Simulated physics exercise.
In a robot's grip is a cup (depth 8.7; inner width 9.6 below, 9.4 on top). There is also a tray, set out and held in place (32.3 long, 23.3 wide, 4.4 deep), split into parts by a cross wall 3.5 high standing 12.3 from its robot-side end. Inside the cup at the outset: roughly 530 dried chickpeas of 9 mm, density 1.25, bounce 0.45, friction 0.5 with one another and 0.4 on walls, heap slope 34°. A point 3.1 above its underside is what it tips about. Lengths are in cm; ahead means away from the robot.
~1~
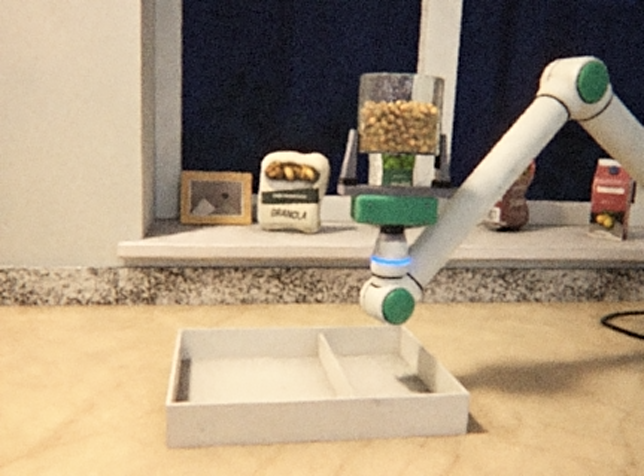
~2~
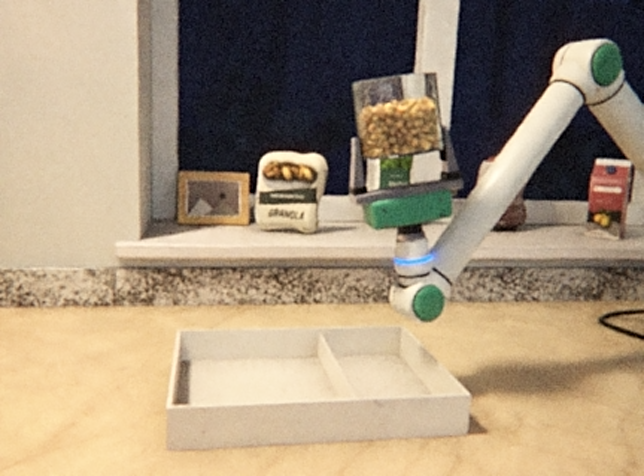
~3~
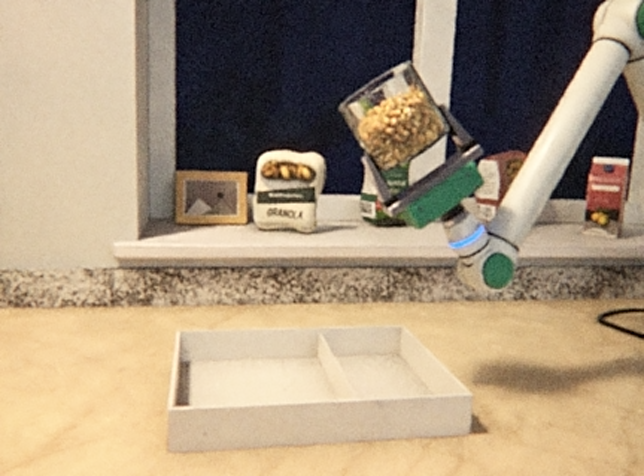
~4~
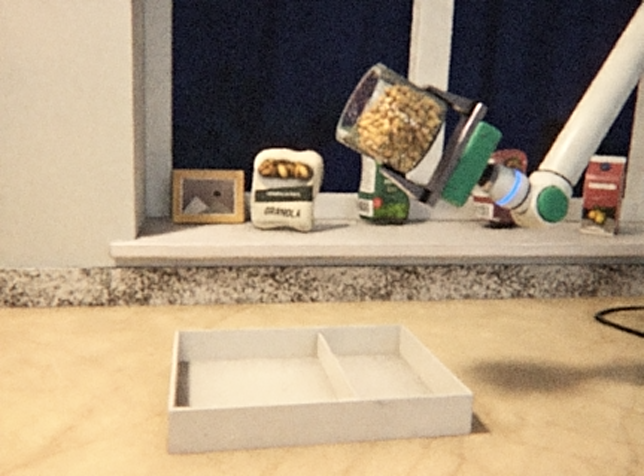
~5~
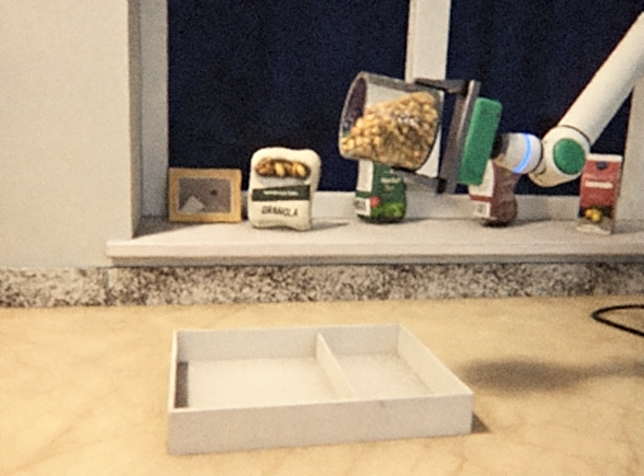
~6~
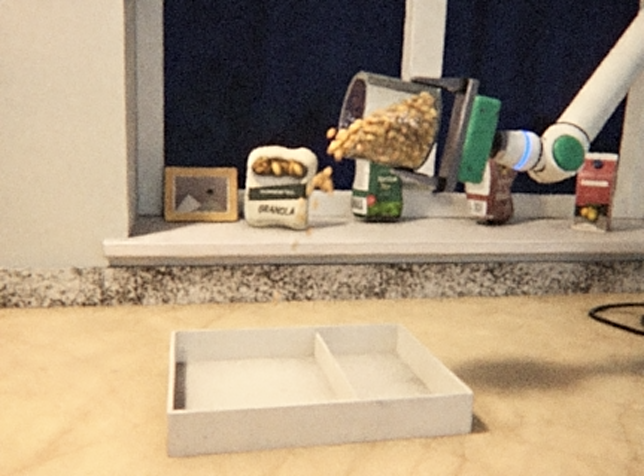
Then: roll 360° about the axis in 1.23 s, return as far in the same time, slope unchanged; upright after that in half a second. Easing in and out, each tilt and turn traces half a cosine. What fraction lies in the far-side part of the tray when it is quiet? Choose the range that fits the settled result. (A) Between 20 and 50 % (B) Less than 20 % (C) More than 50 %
More than 50 % (C).
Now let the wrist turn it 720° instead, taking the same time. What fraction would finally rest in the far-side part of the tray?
In that case you'd get close to 60 per cent.
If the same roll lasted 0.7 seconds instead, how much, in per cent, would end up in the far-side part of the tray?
It would come to around 45 percent.
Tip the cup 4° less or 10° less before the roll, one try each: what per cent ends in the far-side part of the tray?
Roughly 50 % on the first try and 30 % on the second.
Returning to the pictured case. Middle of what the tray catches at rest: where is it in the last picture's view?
The centre sits around (263, 396).
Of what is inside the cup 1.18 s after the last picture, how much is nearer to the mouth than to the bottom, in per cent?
Roughly 35 percent.
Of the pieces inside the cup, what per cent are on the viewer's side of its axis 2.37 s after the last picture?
Roughly 20 in every hundred.
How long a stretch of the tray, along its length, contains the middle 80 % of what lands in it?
Roughly 16 cm.
Then, 1.18 s on, tipped 81°, highest piece 36 above the table; 316 in the cup, 190 in the far-side part, 1 in the robot-side part, 26 in flight or on a rim.
Then, 2.37 s on, tipped 81°, highest piece 37 above the table; 287 in the far-side part, 228 in the cup, 1 in the robot-side part, 1 on the table or floor, 16 in flight or on a rim.
Then, 3.16 s on, upright, highest piece 35 above the table; 310 in the far-side part, 221 in the cup, 1 in the robot-side part, 1 on the table or floor.
Then, 3.86 s on, upright, highest piece 35 above the table; 310 in the far-side part, 221 in the cup, 1 in the robot-side part, 1 on the table or floor.
In the end, 310 in the far-side part, 221 in the cup, 1 in the robot-side part, 1 on the table or floor. That is 58 % in the far-side part of the tray.
